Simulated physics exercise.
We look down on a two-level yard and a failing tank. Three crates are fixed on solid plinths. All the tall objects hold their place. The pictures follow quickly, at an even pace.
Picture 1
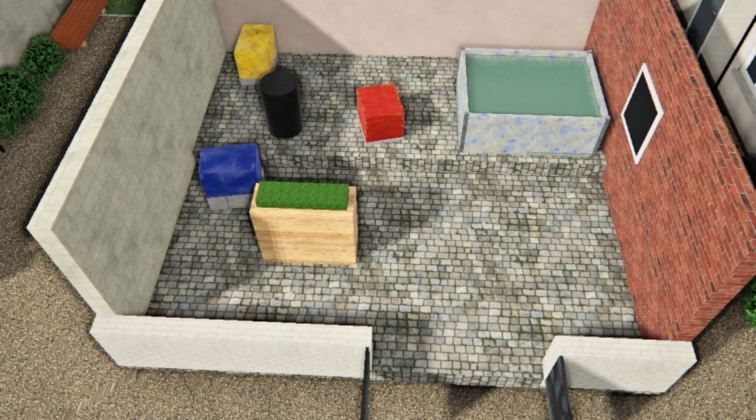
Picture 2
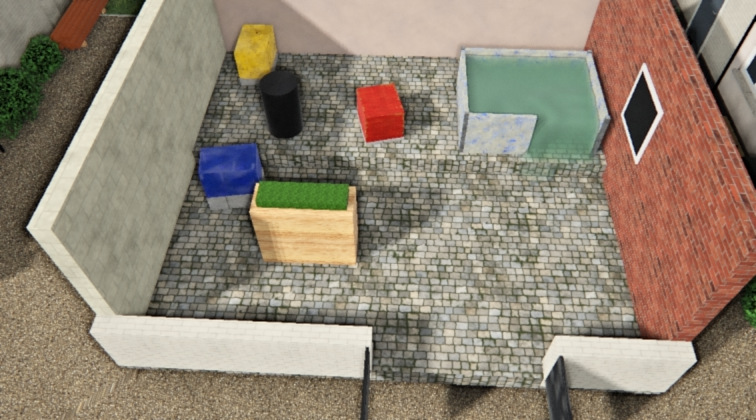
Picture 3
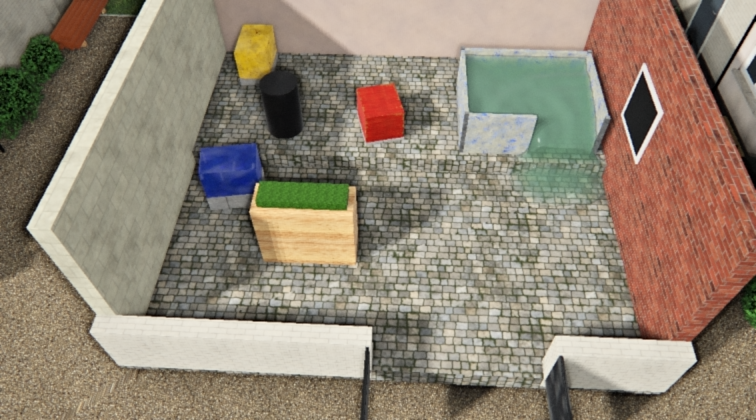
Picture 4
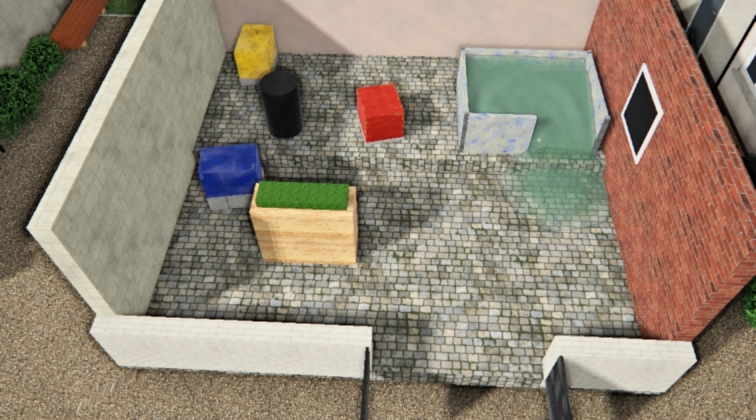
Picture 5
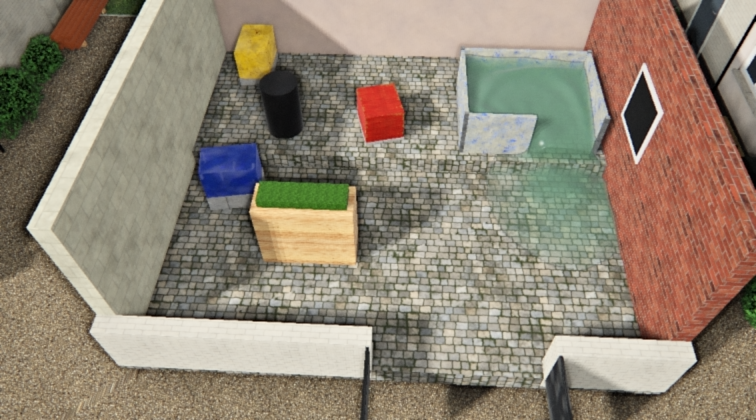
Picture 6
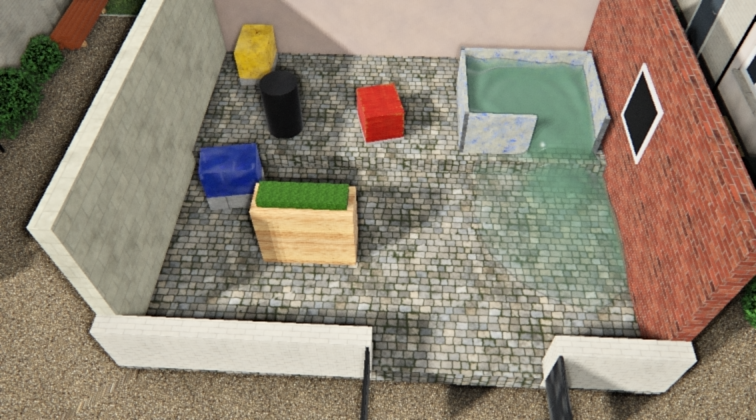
Walled cobbled yard with a stone tank losing part of its front wall, greenish water pouring out and spreading across the paving.
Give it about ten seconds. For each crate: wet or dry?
The red crate escapes dry; the blue crate escapes dry; the yellow crate escapes dry.
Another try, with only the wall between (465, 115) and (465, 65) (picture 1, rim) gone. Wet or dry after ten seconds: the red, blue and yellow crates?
Then: Red crate takes water; blue crate keeps dry; yellow crate is wetted.
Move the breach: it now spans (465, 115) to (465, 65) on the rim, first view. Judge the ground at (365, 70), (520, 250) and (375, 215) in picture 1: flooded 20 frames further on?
In turn: Awash, dry, covered.
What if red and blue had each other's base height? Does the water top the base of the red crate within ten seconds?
My reading: The red one stays dry.
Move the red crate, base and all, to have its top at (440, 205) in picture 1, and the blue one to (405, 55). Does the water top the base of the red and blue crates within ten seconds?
One by one: Red is soaked; blue stays dry.
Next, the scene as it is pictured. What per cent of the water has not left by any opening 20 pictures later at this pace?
Roughly 86 per cent.
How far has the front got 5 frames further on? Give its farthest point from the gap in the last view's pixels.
At about (450, 356).
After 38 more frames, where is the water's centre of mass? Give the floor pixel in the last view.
Around (439, 230).
A moment on, water covers 25 % of the floor; the red crate not reached, the blue crate not reached, the yellow crate not reached.
Next, water covers 25 % of the floor; the red crate not reached, the blue crate not reached, the yellow crate not reached.
Then, water covers 35 % of the floor; the red crate not reached, the blue crate not reached, the yellow crate not reached.
Later, water covers 55 % of the floor; the red crate not reached, the blue crate water round its plinth, the yellow crate not reached.
In the end, water covers 60 % of the floor; the red crate stayed above the water, the blue crate stayed above the water, the yellow crate stayed above the water.
